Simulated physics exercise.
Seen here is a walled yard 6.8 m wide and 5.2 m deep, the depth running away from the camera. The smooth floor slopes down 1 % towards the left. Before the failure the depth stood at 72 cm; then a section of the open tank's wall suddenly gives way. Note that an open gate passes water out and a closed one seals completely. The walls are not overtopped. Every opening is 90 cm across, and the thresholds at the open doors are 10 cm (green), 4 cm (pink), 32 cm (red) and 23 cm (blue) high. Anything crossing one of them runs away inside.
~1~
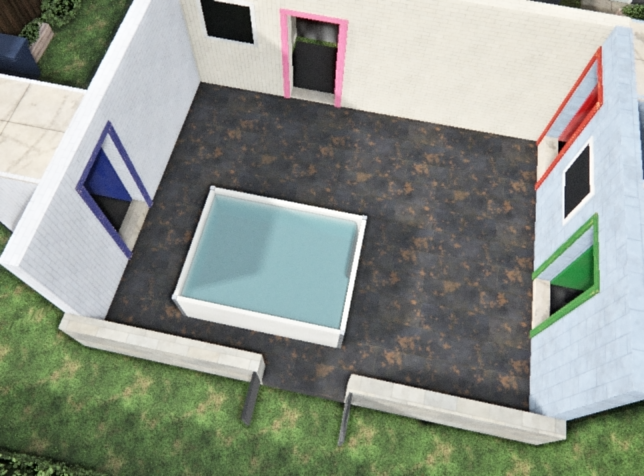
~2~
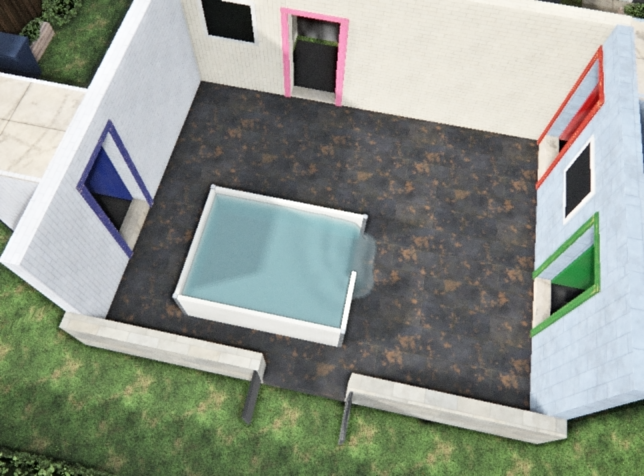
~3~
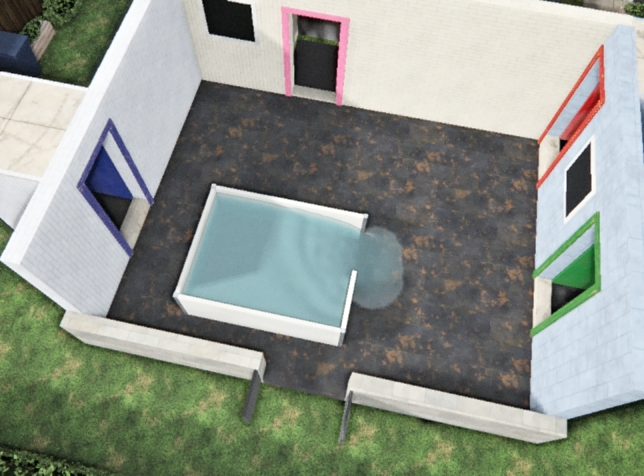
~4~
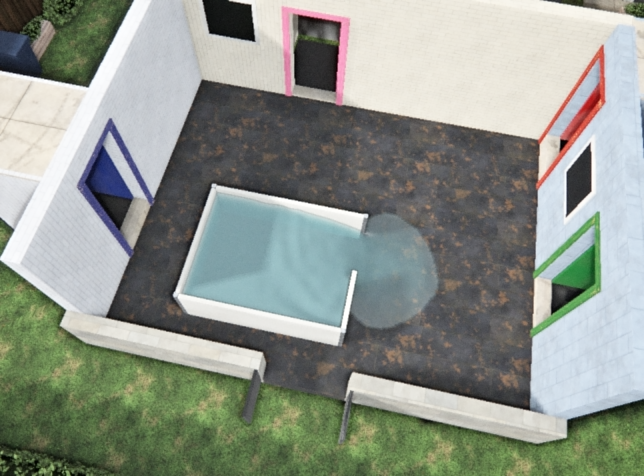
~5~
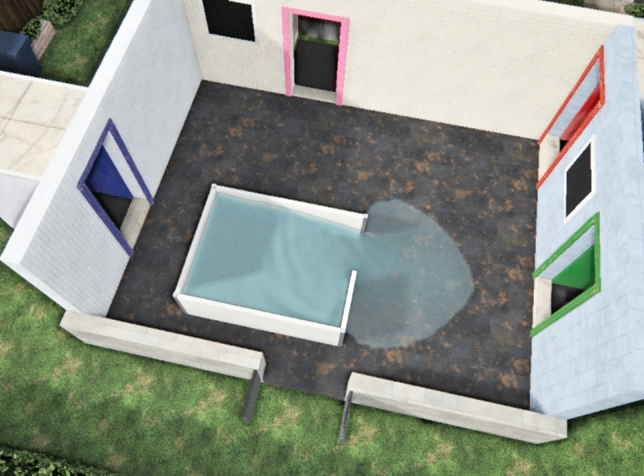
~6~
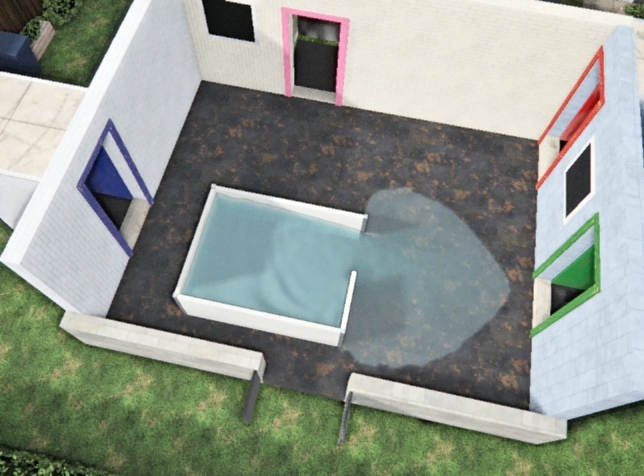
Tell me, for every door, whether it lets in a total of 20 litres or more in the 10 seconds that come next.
At the end, green door: Surplus; pink door: Short; red door: Short; blue door: Short.
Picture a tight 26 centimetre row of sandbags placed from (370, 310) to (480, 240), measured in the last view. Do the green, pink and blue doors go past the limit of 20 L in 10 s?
Moved that way: Green holds, pink holds, blue holds.
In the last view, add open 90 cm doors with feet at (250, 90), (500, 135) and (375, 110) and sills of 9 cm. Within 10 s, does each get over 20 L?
Result in order - not enough, more than that, not enough.
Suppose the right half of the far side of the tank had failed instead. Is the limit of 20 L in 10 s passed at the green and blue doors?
Compared with the limit, green is lower and blue is lower.
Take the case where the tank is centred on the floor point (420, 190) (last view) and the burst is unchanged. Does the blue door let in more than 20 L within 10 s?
With that change, the limit at the blue door is not exceeded.
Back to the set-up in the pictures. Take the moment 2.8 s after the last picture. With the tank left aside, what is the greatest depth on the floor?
Roughly 27 cm.
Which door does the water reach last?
The blue door is last.
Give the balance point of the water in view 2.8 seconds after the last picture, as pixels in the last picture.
Near (372, 258).
Then, 0.7 s after the last picture water covers 35 % of the floor and is deepest (35 cm) near (369, 265); green door 17 cm at the sill, 31 L in, pink door not reached, red door not reached, blue door not reached.
Then, 1.5 s after the last picture water covers 40 % of the floor and is deepest (44 cm) near (536, 140); green door 27 cm at the sill, 120 L in, pink door not reached, red door 17 cm at the sill, 0 L in, blue door not reached.
Then, 2.8 s after the last picture water covers 45 % of the floor and is deepest (27 cm) near (536, 148); green door 22 cm at the sill, 232 L in, pink door not reached, red door 25 cm at the sill, 1 L in, blue door not reached.
Then, 5.3 s after the last picture water covers 90 % of the floor and is deepest (17 cm) near (520, 266); green door 15 cm at the sill, 300 L in, pink door 4 cm at the sill, 0 L in, red door 16 cm at the sill, 1 L in, blue door not reached.
Then, 9.3 s after the last picture water covers 95 % of the floor and is deepest (16 cm) near (102, 328); green door 10 cm at the sill, 318 L in, pink door 5 cm at the sill, 1 L in, red door 10 cm at the sill, 1 L in, blue door 11 cm at the sill, 0 L in.
